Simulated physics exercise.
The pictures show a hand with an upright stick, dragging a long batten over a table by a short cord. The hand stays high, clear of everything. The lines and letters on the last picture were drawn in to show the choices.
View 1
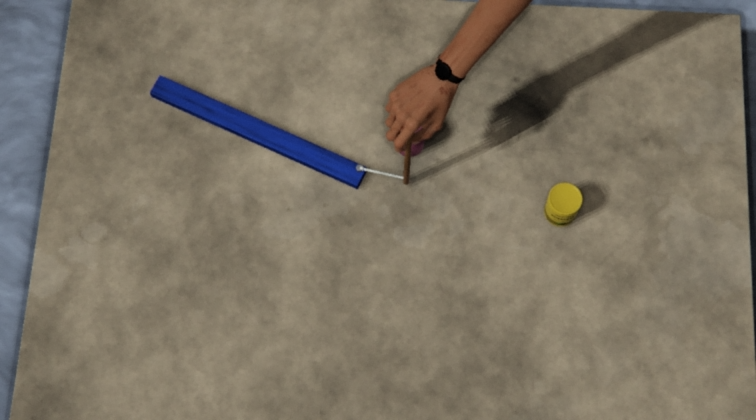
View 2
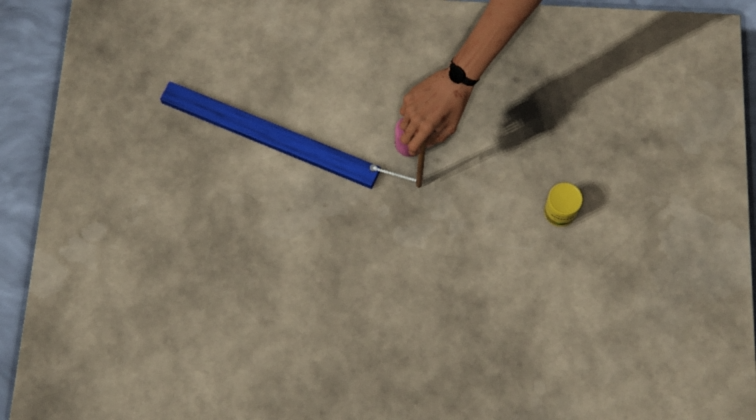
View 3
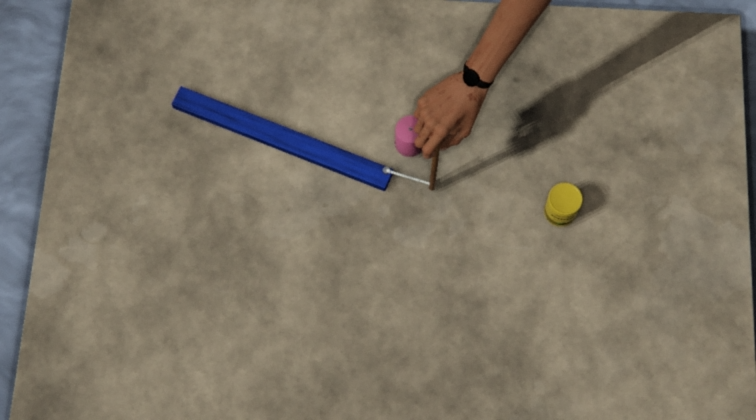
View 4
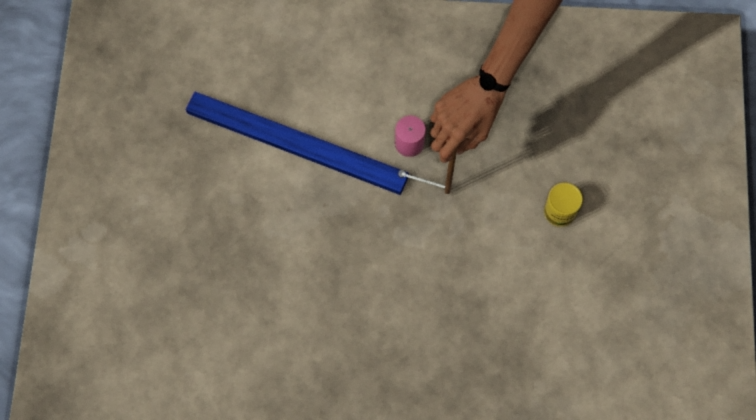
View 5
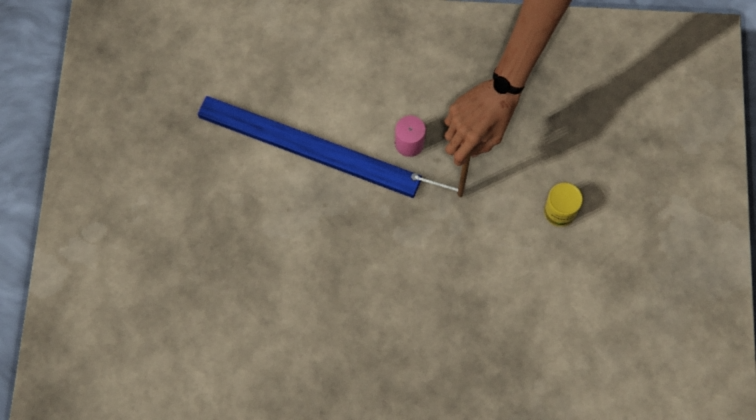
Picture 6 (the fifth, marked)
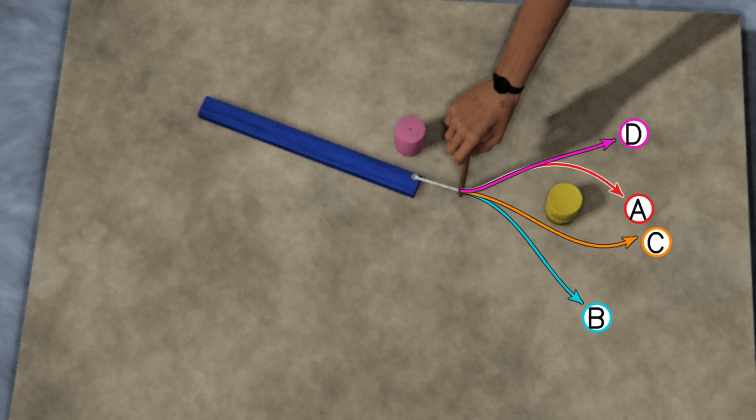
A hand gripping an upright stick dragged a long blue batten by a short cord slowly rightward and slightly down across the table, uncovering a pink tin behind it, while a yellow jar stayed still.
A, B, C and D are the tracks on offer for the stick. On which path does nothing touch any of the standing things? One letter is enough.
Path B.
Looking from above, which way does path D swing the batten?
It turns anticlockwise.
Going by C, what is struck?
The yellow jar.
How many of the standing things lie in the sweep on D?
One.
On the marked copy, A from (461, 191) via (548, 164) to (623, 196); B from (461, 191) via (527, 239) to (582, 303); C from (461, 191) via (547, 228) to (636, 238); D from (461, 191) via (537, 165) to (615, 140).
Taking B. A third of the way, foot of the stick (511, 222), middle of the batten (362, 164).
Two thirds of the way, foot of the stick (549, 268), middle of the batten (407, 189).
When it is over, foot of the stick (586, 306), middle of the batten (448, 216); nothing has been touched.
As for the rest, A meets the pink tin and yellow jar; C meets the yellow jar; D meets the pink tin.
